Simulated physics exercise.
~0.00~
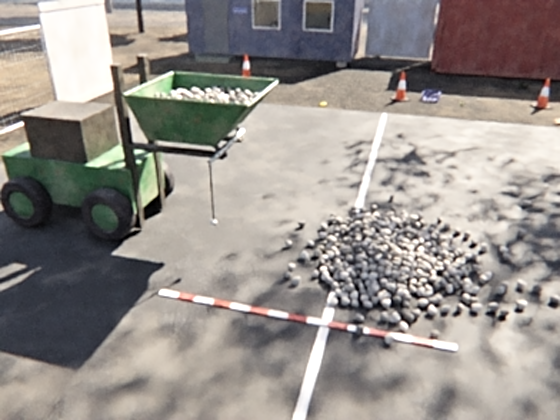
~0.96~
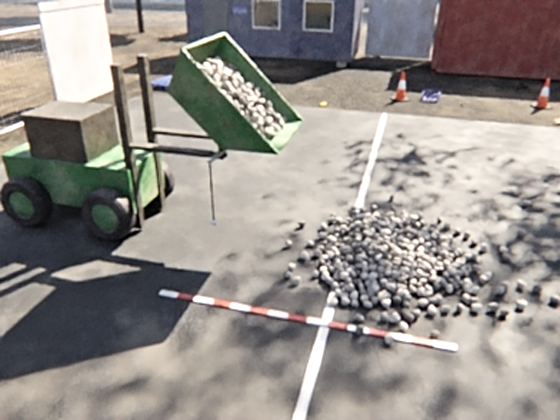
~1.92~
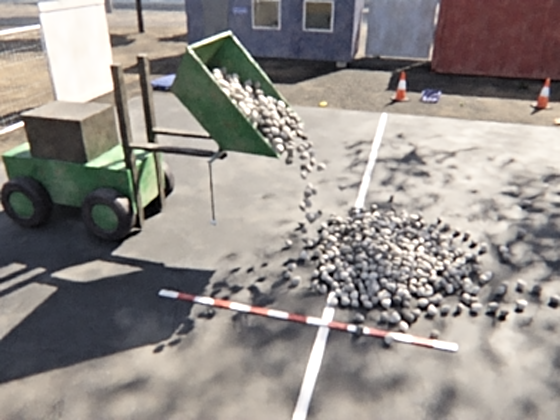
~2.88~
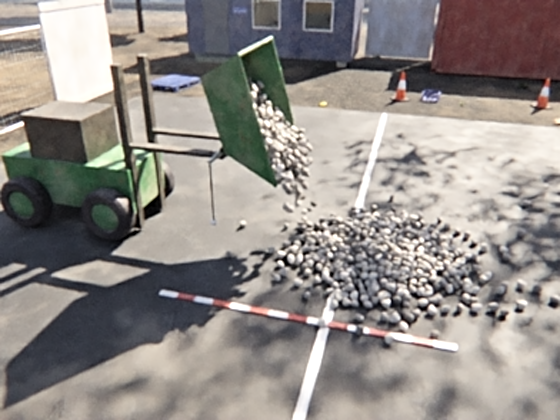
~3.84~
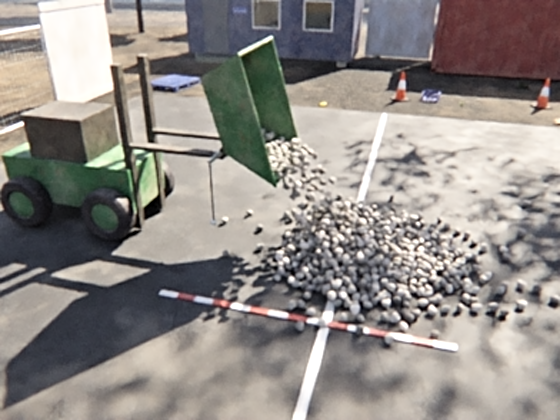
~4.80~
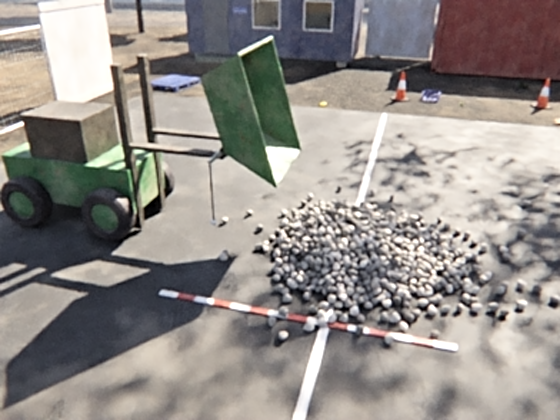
A green forklift tipped its skip of pale round stones forward in two stages, spilling them onto the near left side of a heap already lying across a white line, until the skip hung steeply tilted and empty above a wider pile.
